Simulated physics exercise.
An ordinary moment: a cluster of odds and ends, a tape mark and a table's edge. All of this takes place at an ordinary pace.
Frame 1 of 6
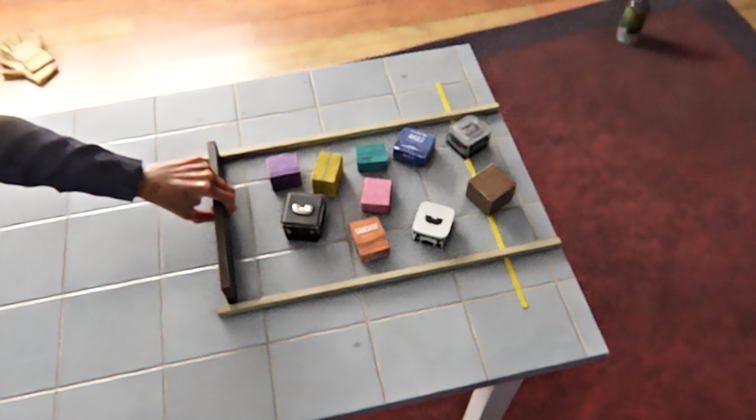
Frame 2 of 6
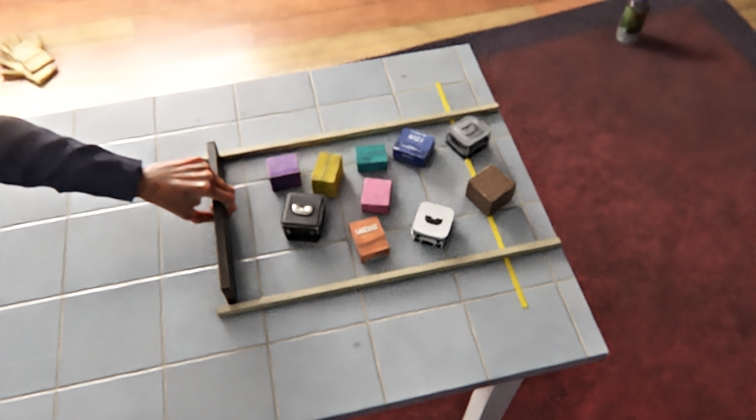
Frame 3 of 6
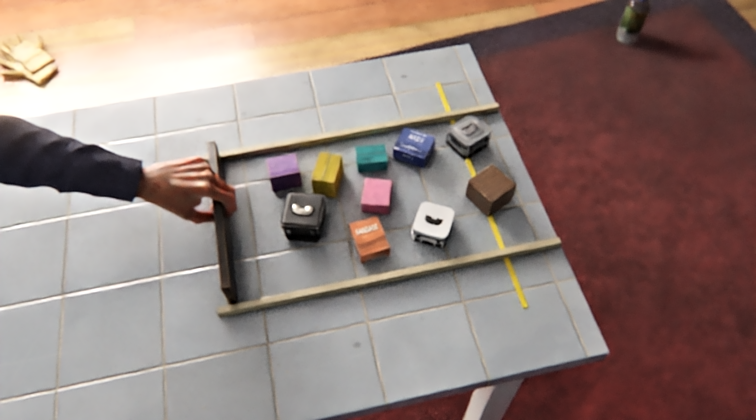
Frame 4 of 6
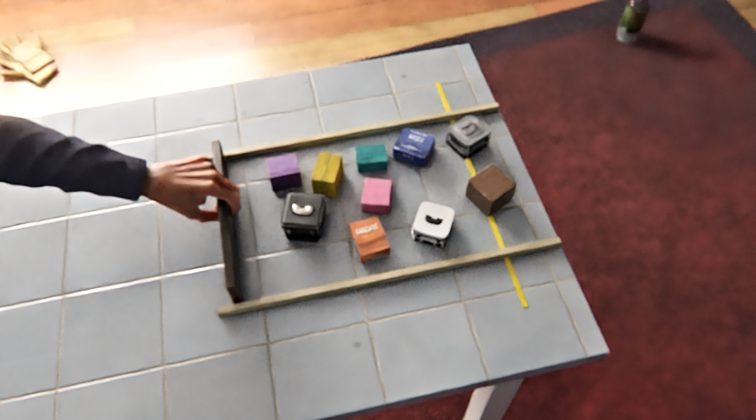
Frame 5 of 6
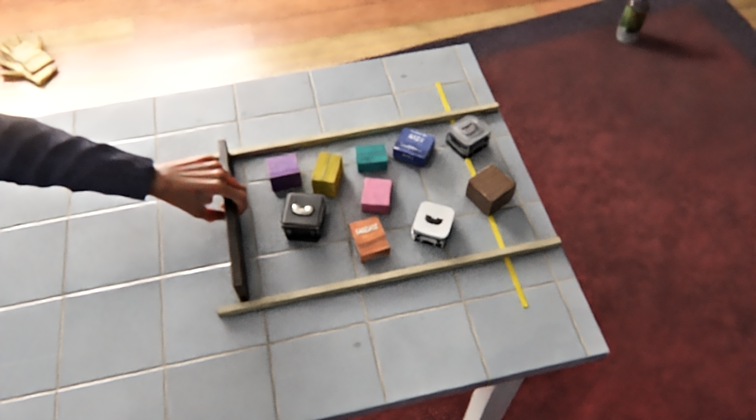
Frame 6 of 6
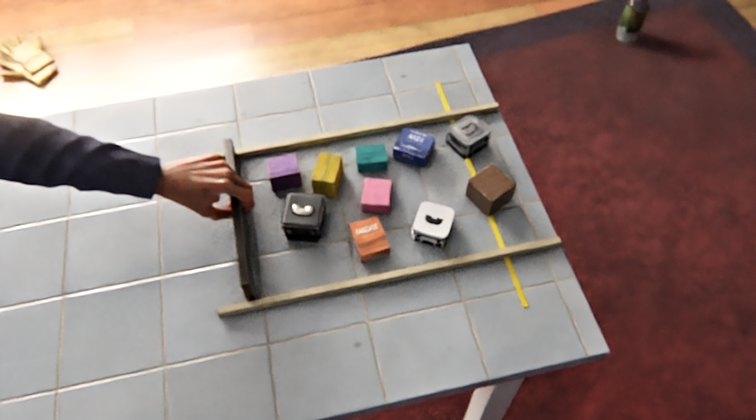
At the start, a hand holds a dark board at the left end of two wooden rails, with colourful blocks and boxes spread between them on a tiled table. The board stays still at first, then the hand slides it slightly right, toward the purple block, while the objects remain in place.
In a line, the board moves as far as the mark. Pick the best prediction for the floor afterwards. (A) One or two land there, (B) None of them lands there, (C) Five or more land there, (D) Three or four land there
D, three or four land there.
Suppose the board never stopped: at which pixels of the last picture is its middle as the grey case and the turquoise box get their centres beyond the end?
Approx. (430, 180) for the first, approx. (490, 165) for the second.
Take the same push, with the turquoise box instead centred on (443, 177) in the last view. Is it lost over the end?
Placed like that, the turquoise box ends up falling.
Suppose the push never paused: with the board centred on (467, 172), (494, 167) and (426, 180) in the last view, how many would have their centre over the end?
The numbers are 3, 7 and 0.
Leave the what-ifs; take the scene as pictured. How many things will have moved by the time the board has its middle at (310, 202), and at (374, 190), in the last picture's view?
4 by the first point, 8 by the second.
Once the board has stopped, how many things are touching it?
Counting them up gives 3.
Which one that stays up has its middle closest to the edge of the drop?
Pink block.
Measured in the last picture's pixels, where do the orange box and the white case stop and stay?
Going in order, first (506, 215) and next (538, 202).
A little later, none off yet; grey case at rest near (468, 136); brown block at rest near (490, 190); blue box at rest near (414, 147).
Next, none off yet; grey case at rest near (468, 136); brown block at rest near (490, 190); blue box shifted about its own width near (428, 134).
Later still, none off yet; grey case shifted well along near (519, 129); brown block shifted about its own width near (528, 186); blue box shifted well along near (483, 124).
When it is over, the number that fall off is three or four; down, blue box, brown block and grey case.
